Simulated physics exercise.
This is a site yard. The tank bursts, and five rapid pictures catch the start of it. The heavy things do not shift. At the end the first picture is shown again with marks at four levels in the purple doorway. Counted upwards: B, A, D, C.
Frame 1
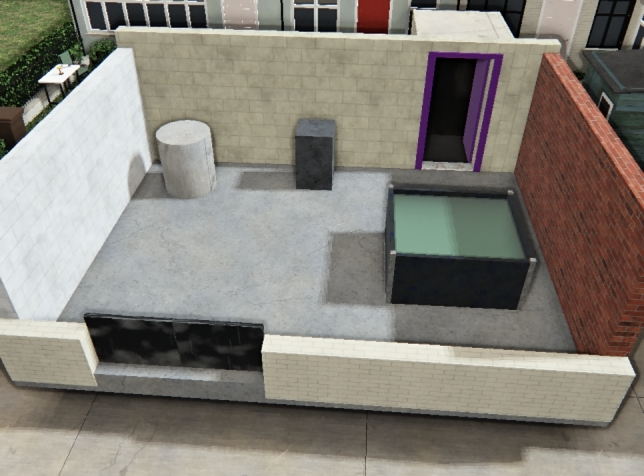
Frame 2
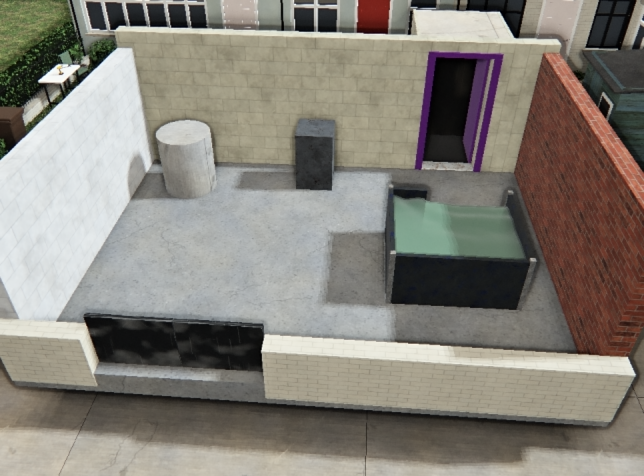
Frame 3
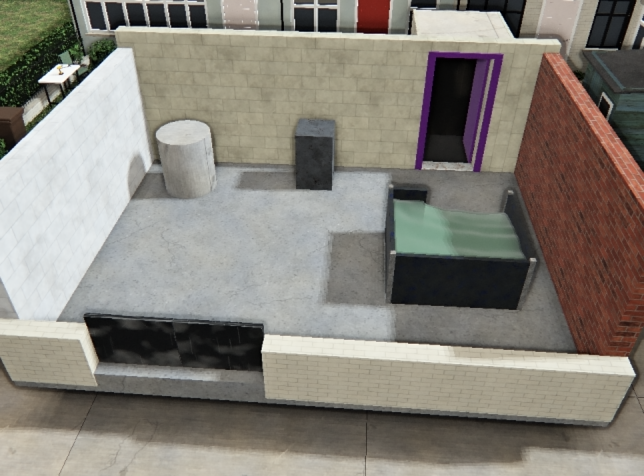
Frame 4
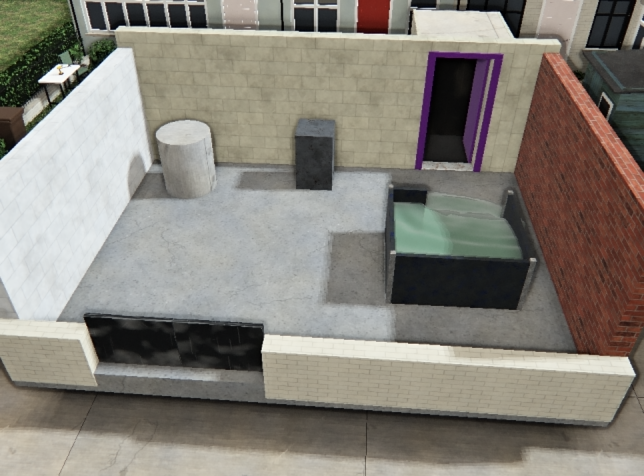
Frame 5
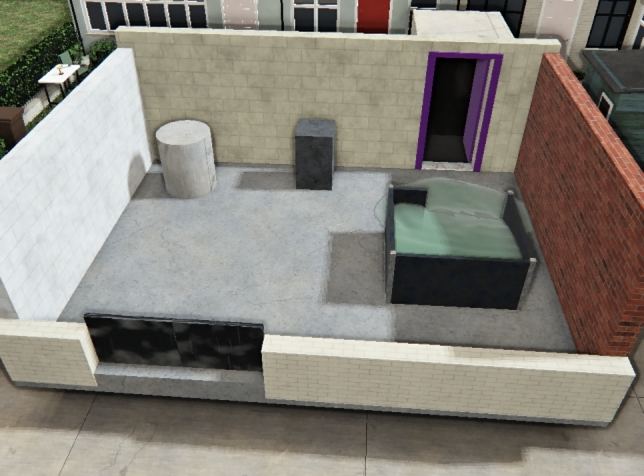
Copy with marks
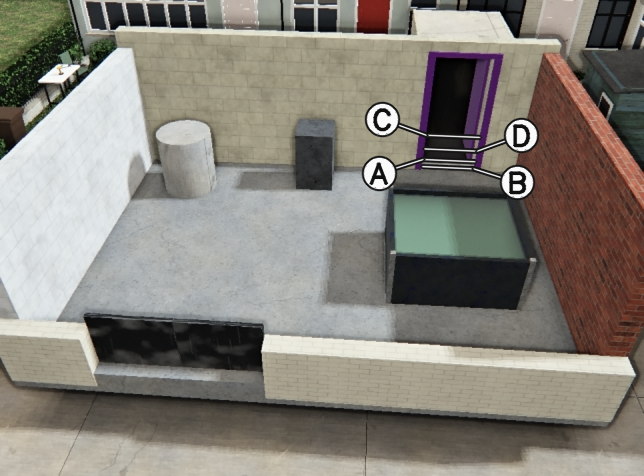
Green water sloshing in a dark open tank inside a walled yard, dipping at the back left and rising at the back right.
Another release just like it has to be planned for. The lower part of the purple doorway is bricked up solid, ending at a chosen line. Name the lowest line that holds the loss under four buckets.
The limit is D.
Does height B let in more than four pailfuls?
Yes, that goes wrong.
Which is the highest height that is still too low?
Here it is height A.
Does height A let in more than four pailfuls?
Yes.
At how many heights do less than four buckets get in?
Two.
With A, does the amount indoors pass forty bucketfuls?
No, less.
On the marked copy, A at (449, 160); B at (447, 167); C at (453, 136); D at (450, 150); from the bottom up B, A, D, C.
For height A, some 15 bucketfuls get in.
For height B, dozens of bucketfuls pour in.
For height C, nothing gets over.
For height D, a splash gets over, under a bucket.
